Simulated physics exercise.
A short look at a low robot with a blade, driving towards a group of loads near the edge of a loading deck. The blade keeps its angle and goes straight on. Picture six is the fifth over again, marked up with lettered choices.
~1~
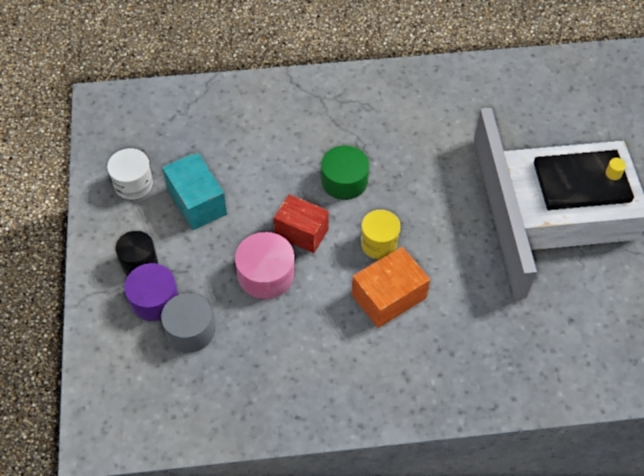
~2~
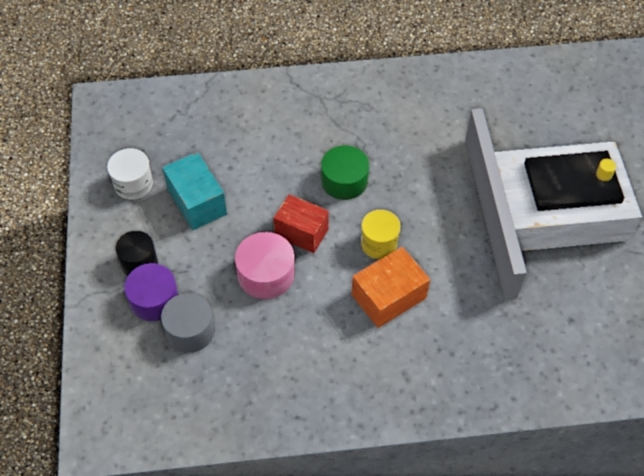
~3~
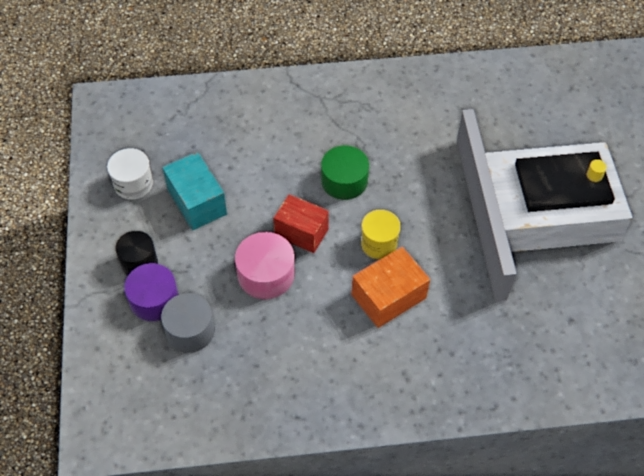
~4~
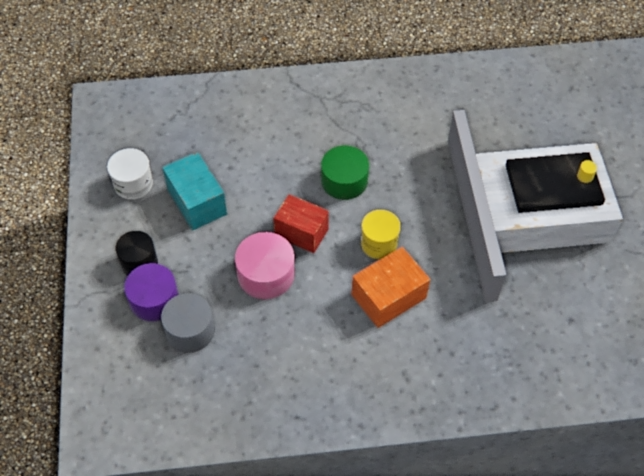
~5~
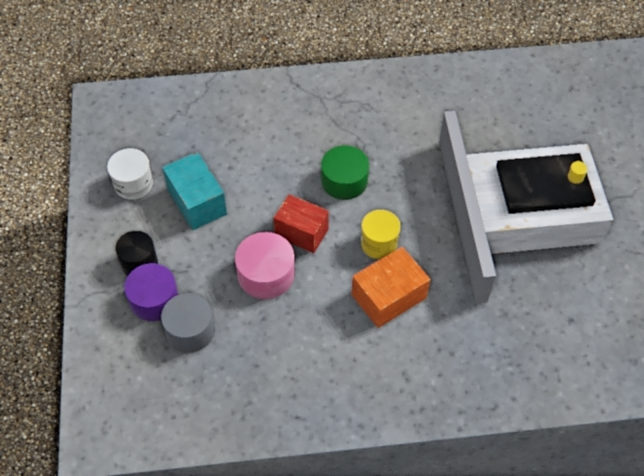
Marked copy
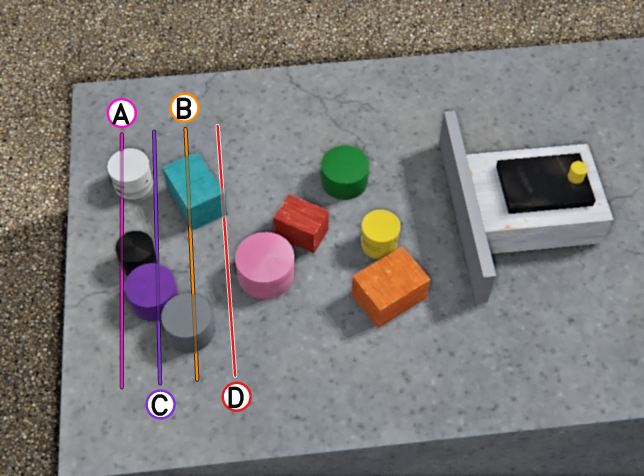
In the video, a low white robot with a wide grey blade moves slowly leftward a short distance across a grey surface, towards a group of colourful canisters, pails and crates, which stay still and untouched.
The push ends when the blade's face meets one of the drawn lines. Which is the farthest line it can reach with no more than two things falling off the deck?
No third one falls up to C.
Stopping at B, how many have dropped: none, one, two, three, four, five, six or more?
By then, none.
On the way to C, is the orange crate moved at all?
By then, yes.
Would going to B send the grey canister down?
No.
On the marked copy, A at (122, 250); B at (191, 244); C at (157, 247); D at (226, 240).
Taking C. A third of the way, robot (428, 193); orange crate (330, 286); green canister (319, 175).
Two thirds of the way, robot (316, 203); black canister (131, 254); purple canister (141, 292).
When it is over, robot (228, 211); black canister over the edge; purple canister (68, 303); one fallen.
As for the rest, A drops five; B is within the limit but short; D is within the limit but short.
